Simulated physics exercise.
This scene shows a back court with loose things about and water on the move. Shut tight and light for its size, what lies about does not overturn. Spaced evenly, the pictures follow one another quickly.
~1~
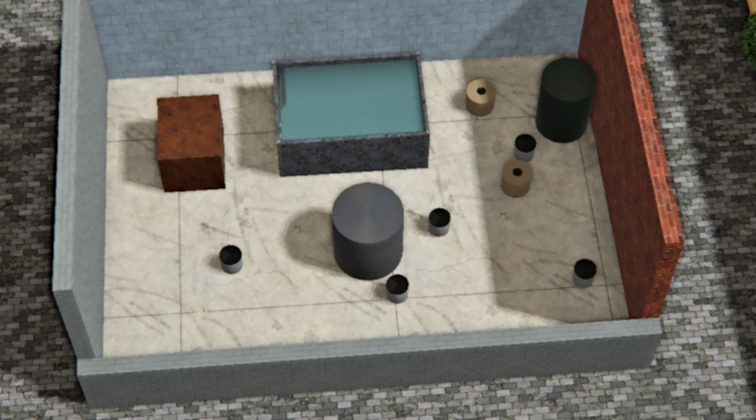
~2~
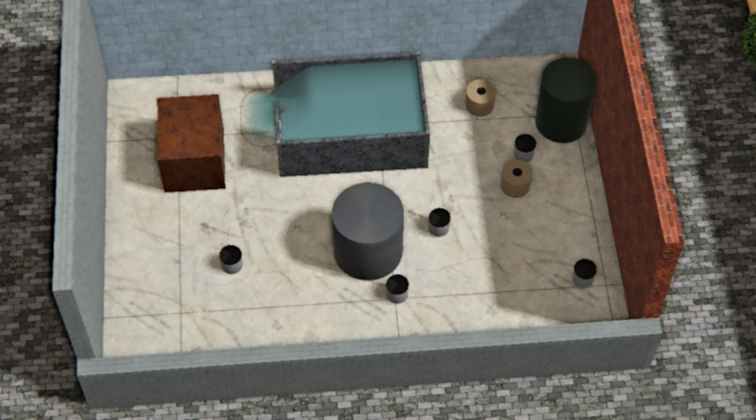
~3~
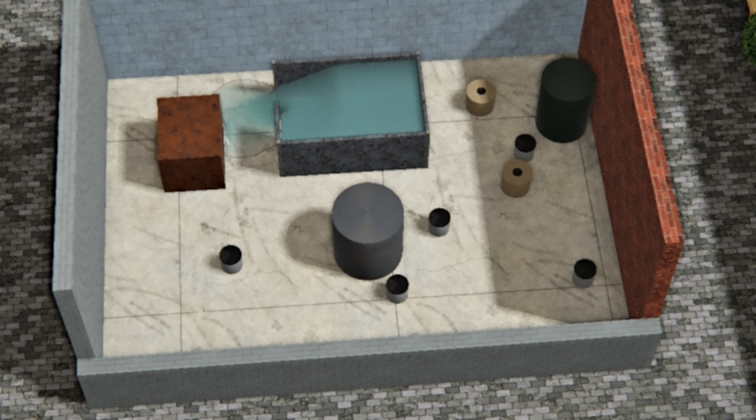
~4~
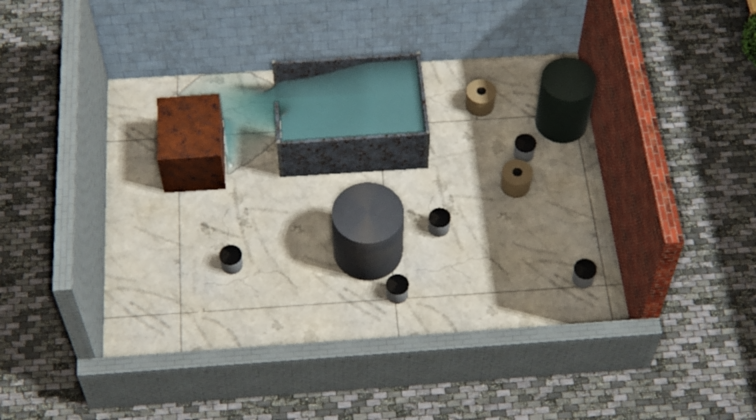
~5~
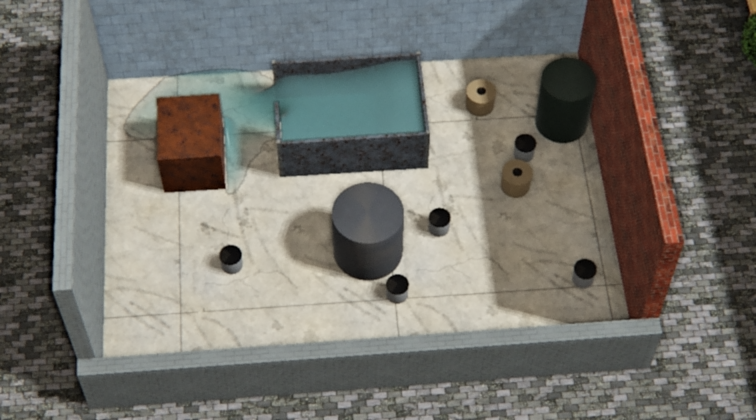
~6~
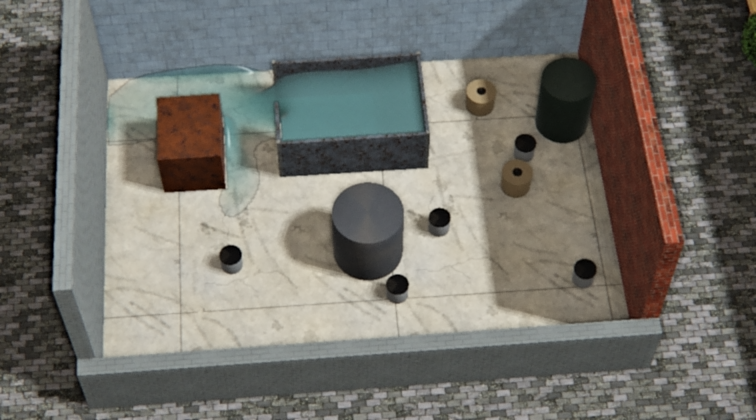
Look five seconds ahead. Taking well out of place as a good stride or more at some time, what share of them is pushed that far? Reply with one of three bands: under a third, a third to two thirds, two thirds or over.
Under a third.
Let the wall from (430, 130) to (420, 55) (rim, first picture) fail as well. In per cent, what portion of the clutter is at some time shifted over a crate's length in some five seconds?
Estimate: Some 70 per cent.
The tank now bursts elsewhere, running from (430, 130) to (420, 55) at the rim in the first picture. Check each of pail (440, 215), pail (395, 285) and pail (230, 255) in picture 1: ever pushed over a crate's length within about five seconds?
Object by object: Less than that, displaced that much, less than that.
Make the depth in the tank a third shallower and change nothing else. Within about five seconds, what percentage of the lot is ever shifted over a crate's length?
By my count, 0 %.
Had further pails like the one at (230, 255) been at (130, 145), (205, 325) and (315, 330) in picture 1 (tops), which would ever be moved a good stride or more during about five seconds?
Shoved clear, shoved clear, shoved clear.
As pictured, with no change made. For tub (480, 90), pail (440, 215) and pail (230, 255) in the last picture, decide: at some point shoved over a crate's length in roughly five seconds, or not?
Item one stayed under the mark, item two stayed under the mark, item three went the distance.
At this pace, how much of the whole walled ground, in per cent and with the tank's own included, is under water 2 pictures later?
Roughly 20 %.
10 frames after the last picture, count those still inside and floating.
The count is 0.
A moment on, 0 of 7 are well off their spots; 0 afloat.
Next, 0 of 7 are well off their spots; 0 afloat.
Later, 1 of 7 are well off their spots; 0 afloat.
In the end, 1 of 7 are well off their spots, and 1 have been at some point; 1 afloat.
